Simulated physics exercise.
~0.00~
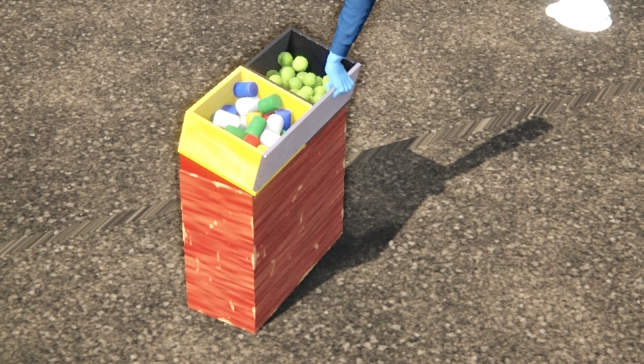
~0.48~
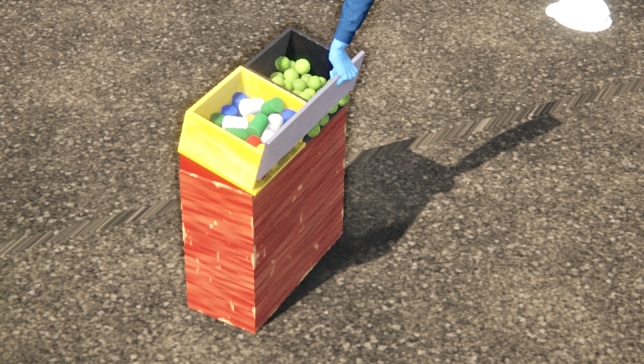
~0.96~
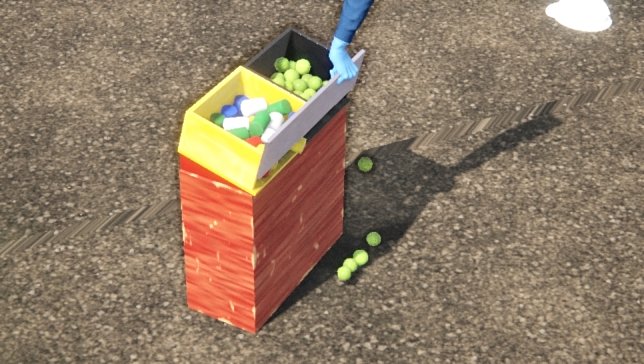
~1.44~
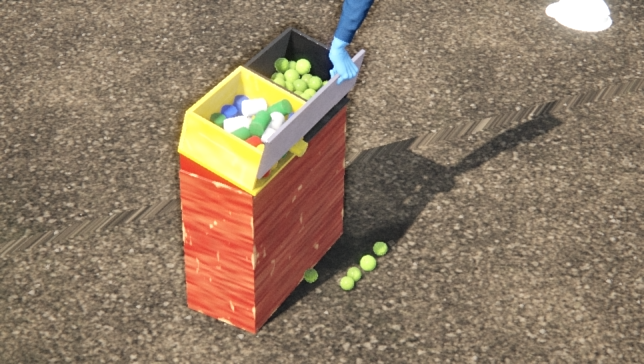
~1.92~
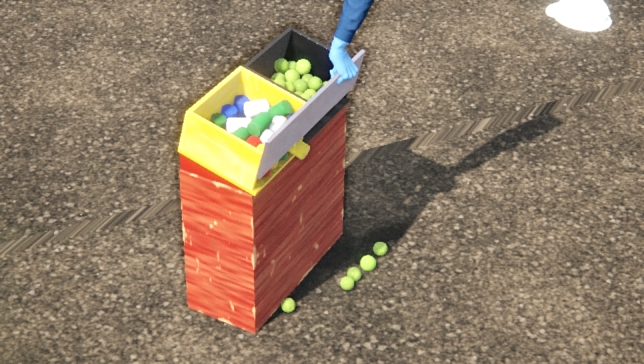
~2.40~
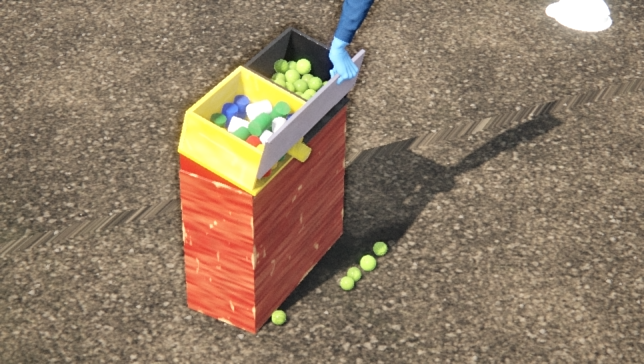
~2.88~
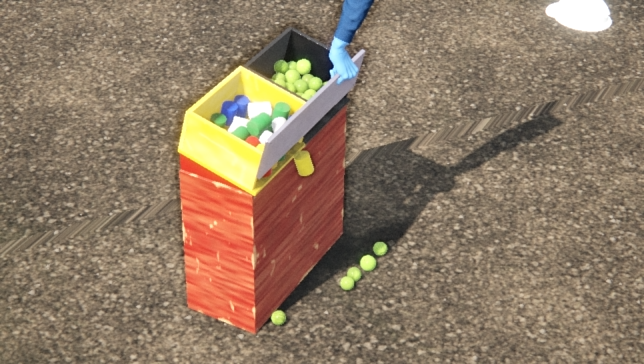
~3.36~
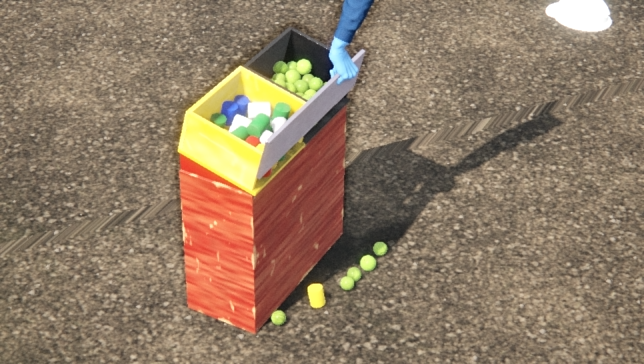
A tall red stand with a wood-like grain sits on rough dark ground, seen from above, holding a yellow chute of blue, green, white and red jars beside a black chute of green apples. A blue-gloved hand at the upper right grips the grey gate along their right side and lifts it slightly. Several apples slip out beneath it, drop to the ground and settle, one rolling to the stand's near corner. The gate then stays still while a yellow jar slowly pokes out, tips and falls. It ends upright near the apples, with most pieces still in the chutes.
